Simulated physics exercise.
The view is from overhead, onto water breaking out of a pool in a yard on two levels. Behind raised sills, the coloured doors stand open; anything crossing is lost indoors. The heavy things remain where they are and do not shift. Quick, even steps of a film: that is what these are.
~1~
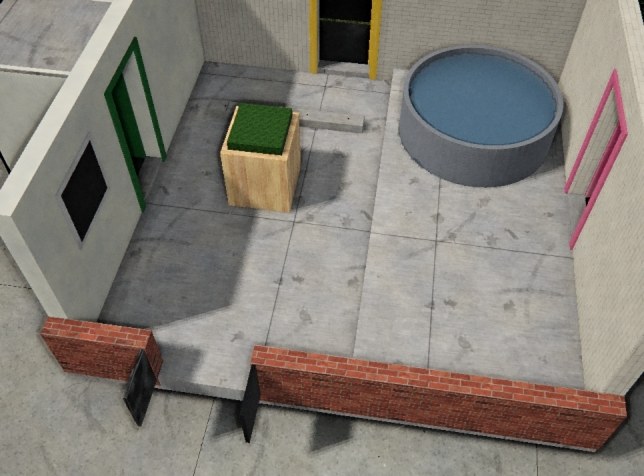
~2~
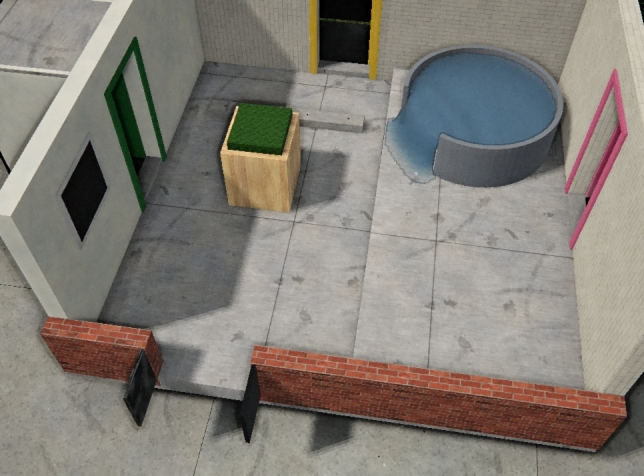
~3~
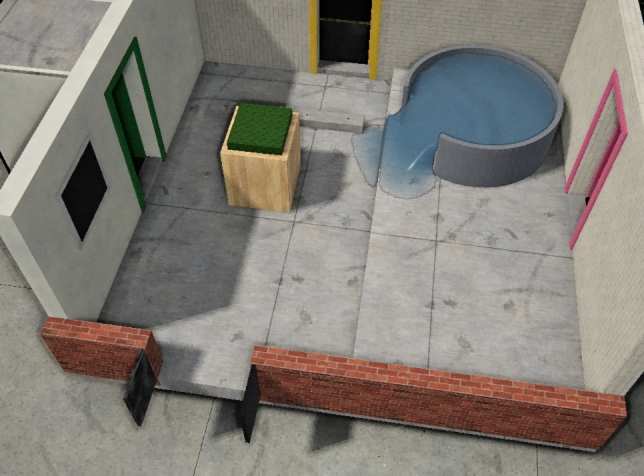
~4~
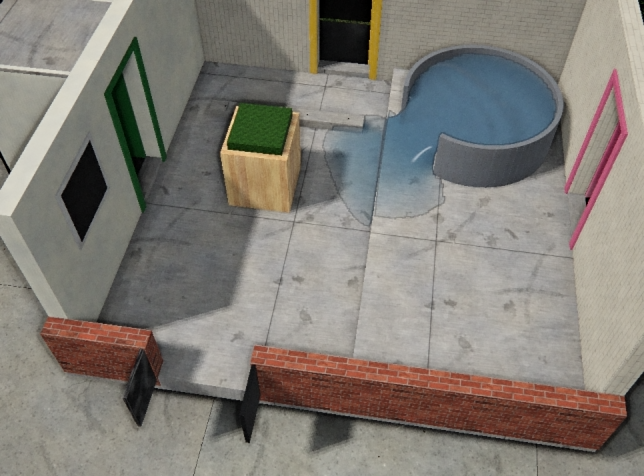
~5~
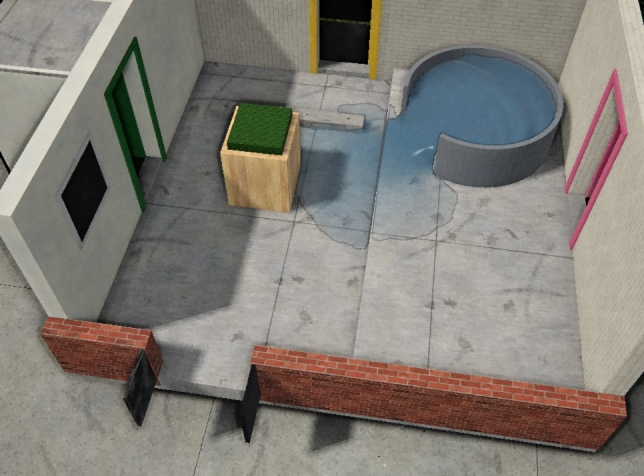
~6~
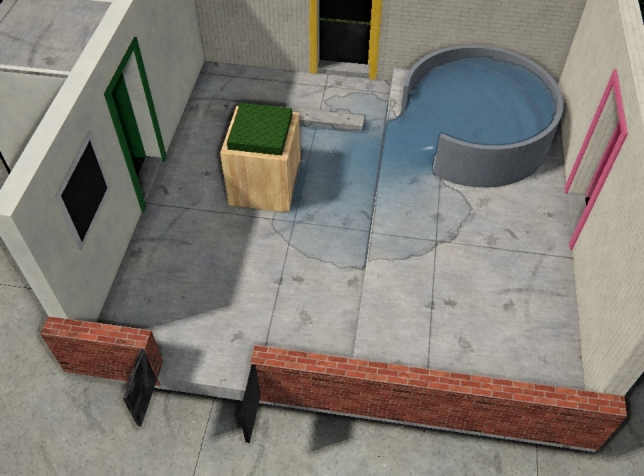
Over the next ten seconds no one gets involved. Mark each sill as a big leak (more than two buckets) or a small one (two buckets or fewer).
Green door: Small; yellow door: Small; pink door: Small.
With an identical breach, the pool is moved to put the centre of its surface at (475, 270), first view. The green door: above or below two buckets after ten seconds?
The way I see it, green door misses the mark.
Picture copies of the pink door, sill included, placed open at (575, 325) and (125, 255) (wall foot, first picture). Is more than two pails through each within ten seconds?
Lab note - first stays short of the line, second crosses the line.
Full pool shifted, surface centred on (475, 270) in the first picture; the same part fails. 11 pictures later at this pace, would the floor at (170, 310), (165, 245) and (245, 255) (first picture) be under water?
I'd call them watered, watered and watered, in the order asked.
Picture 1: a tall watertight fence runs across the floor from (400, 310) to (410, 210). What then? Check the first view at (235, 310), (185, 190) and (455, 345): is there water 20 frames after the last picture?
The first spot is swamped, the second swamped, the third untouched.
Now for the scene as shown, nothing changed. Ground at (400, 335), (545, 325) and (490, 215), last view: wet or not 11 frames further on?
First spot inundated, second not wet, third not wet.
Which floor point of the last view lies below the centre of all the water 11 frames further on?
Somewhere near (381, 160).
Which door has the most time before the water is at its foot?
That would be the door marked pink.
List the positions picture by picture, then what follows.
The round tank at (482, 98) is whole and still, in the first frame.
Water pours out at (412, 138) and has run to (387, 123), in the second frame.
Water pours out at (412, 140) and has run to (359, 135), in the third frame.
Water pours out at (412, 142) and has run to (366, 218), in the fourth frame.
Water pours out at (412, 141) and has run to (330, 230), in the fifth frame.
Water pours out at (412, 141) and has run to a hidden place, in the sixth frame.
A moment on, water covers 35 % of the floor; the green door not reached, the yellow door wet at the sill, nothing in, the pink door not reached.
Next, water covers 55 % of the floor; the green door wet at the sill, nothing in, the yellow door wet at the sill, nothing in, the pink door not reached.
Then, water covers 65 % of the floor; the green door under two buckets in, the yellow door wet at the sill, nothing in, the pink door not reached.
Later, water covers 65 % of the floor; the green door under two buckets in, the yellow door wet at the sill, nothing in, the pink door not reached.
In the end, water covers 70 % of the floor; the green door under two buckets in, the yellow door wet at the sill, nothing in, the pink door wet at the sill, nothing in.
